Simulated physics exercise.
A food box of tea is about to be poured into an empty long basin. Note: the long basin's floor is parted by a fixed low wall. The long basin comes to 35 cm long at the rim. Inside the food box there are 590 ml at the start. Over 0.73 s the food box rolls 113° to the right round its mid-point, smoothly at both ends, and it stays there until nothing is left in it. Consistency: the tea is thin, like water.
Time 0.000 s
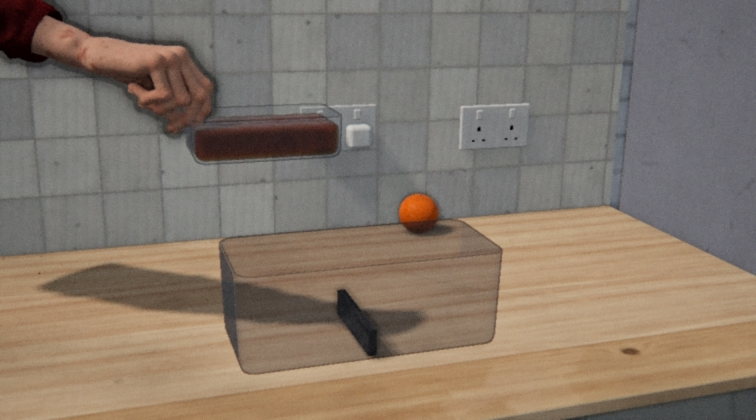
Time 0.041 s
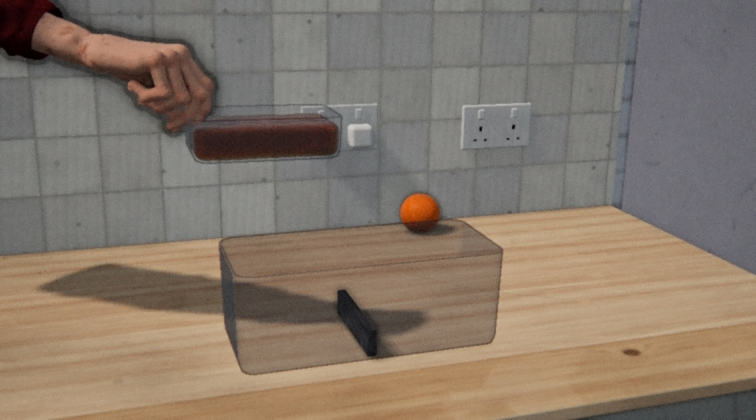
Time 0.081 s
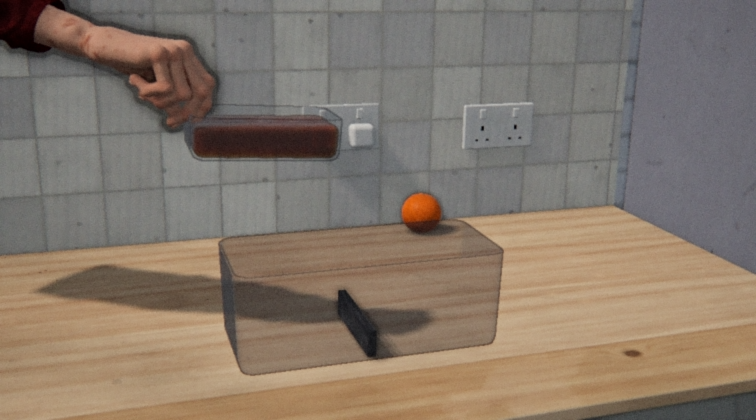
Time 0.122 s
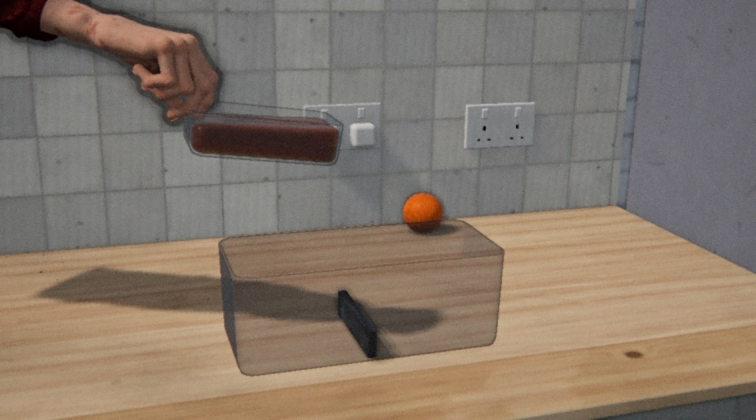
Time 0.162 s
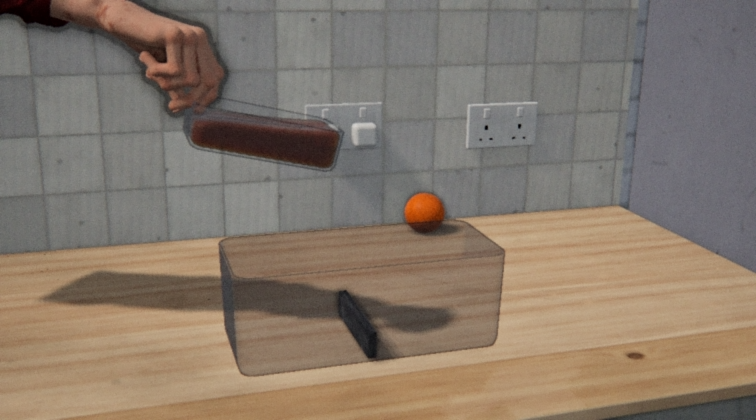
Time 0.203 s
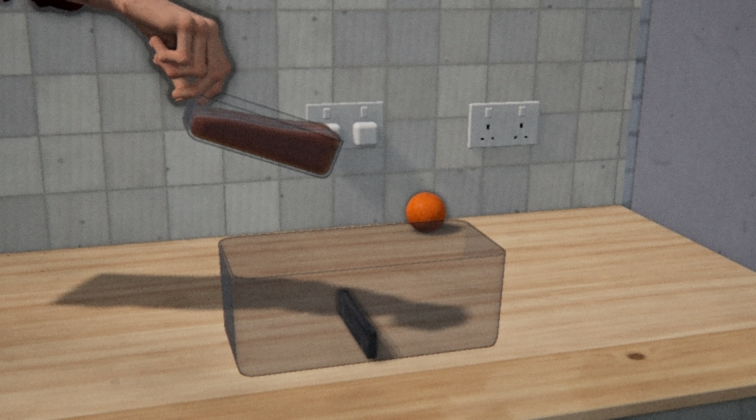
A hand slowly tilts a clear box of dark reddish-brown liquid rightward above a long basin.
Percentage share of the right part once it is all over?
78 per cent.
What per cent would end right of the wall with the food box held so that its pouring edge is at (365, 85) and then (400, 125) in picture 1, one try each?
I'd expect close to 75 per cent and then close to 80 per cent.
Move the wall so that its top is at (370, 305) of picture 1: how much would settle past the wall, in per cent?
Roughly 65 %.
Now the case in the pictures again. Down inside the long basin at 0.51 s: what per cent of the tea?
The basin holds roughly 42 in a hundred parts at that moment.
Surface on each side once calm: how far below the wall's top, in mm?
Left 32 mm, right 18 mm.
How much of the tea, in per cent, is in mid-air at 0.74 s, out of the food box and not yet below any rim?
Something like 3 per cent of the total.
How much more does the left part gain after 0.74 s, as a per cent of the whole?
It comes to some 3 per cent.
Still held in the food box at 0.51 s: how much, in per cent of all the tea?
I reckon about 7 in a hundred is still held.
By 0.51 s the tilt is 90° and 7 per cent is still to pour, 1 is left of the wall and 41 right of it.
By 0.74 s the tilt is 113° and 0 per cent is still to pour, 16 is left of the wall and 79 right of it.
By 0.97 s the tilt is 113° and 0 per cent is still to pour, 19 is left of the wall and 78 right of it.
By 1.23 s the tilt is 113° and 0 per cent is still to pour, 19 is left of the wall and 78 right of it.
At rest 19 per cent lies left of the wall, 78 right of it and 3 outside.
